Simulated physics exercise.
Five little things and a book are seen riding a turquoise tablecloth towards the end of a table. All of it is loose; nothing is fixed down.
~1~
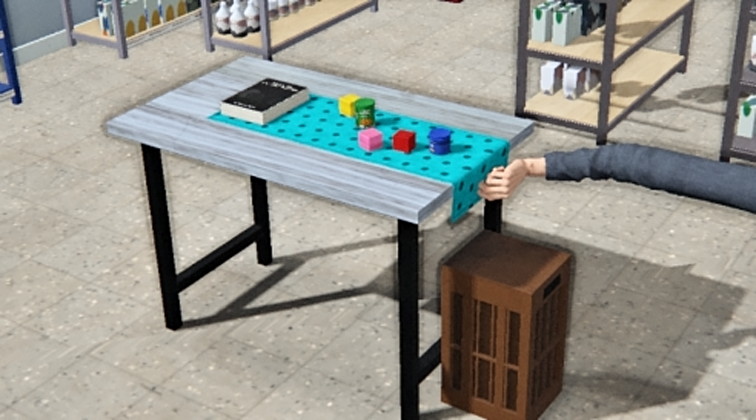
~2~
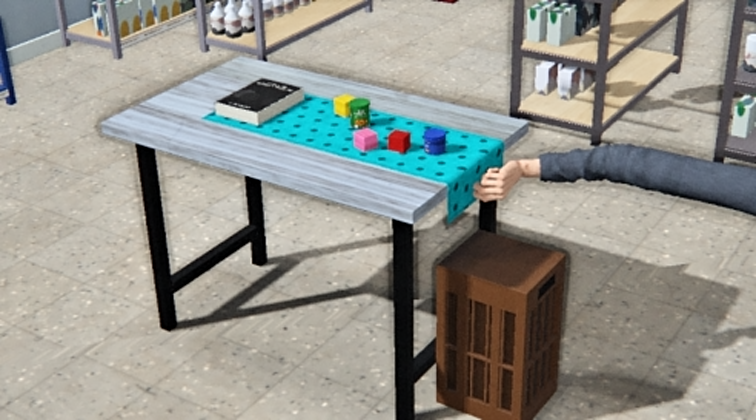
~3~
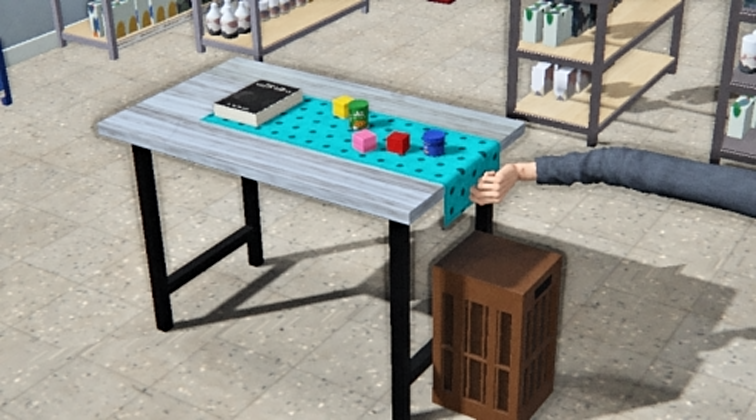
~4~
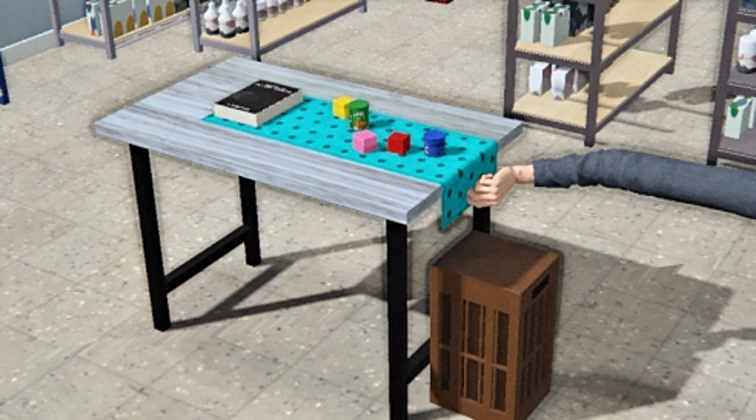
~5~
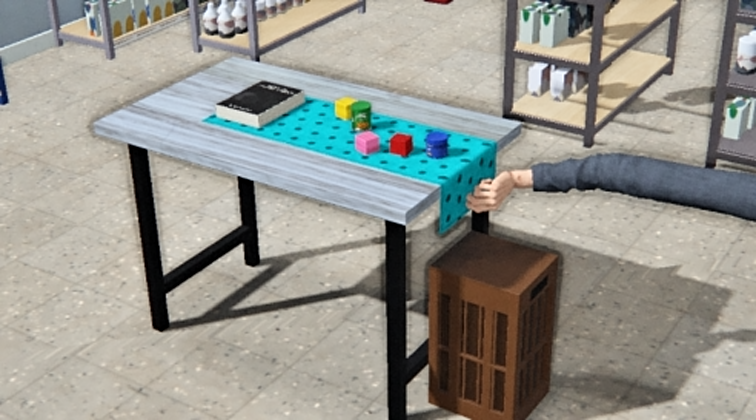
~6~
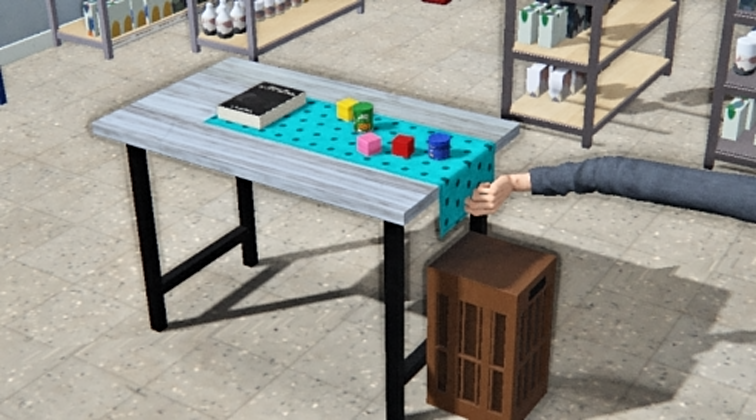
A hand slowly tugs a turquoise cloth over the table's edge, slightly shifting the items on it.
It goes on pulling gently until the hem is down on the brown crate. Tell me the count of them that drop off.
The top will end up one item short.
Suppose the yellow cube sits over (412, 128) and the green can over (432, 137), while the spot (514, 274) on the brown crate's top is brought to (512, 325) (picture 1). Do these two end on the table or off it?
Outcome for the yellow cube: It is lost. Outcome for the green can: It is lost.
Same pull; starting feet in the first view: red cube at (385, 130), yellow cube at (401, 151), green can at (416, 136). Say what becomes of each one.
Outcome: Red cube stays aboard, yellow cube stays aboard, green can stays aboard.
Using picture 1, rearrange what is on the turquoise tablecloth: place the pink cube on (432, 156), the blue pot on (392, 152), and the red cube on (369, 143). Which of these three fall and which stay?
In the end the pink cube is no longer on top, the blue pot is still on top, and the red cube is still on top.
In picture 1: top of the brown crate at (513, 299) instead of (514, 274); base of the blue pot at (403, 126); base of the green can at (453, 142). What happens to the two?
As for the blue pot, it stays in place; as for the green can, it leaves the top.
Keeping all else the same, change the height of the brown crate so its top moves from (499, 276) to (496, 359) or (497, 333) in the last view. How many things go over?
We'd get 4 in the first case and 3 in the second.
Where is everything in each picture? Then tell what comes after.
The first frame shows hem (452, 223); blue pot (440, 132); red cube (404, 134); pink cube (371, 133); green can (365, 102); yellow cube (351, 98); top of the crate (514, 274).
The second frame shows hem (448, 224); blue pot (435, 133).
The third frame shows hem (444, 228); red cube (398, 135).
The fourth frame shows hem (442, 231); pink cube (365, 135); top of the crate (503, 275).
The fifth frame shows hem (440, 235); green can (361, 105).
The sixth frame shows hem (441, 239); blue pot (439, 137); red cube (403, 138); pink cube (369, 137); green can (363, 106); yellow cube (349, 102).
Early on, hem near (467, 243); all still up.
Midway, hem on the crate; blue pot gone.
Finally, hem on the crate; blue pot gone. The answer is one.
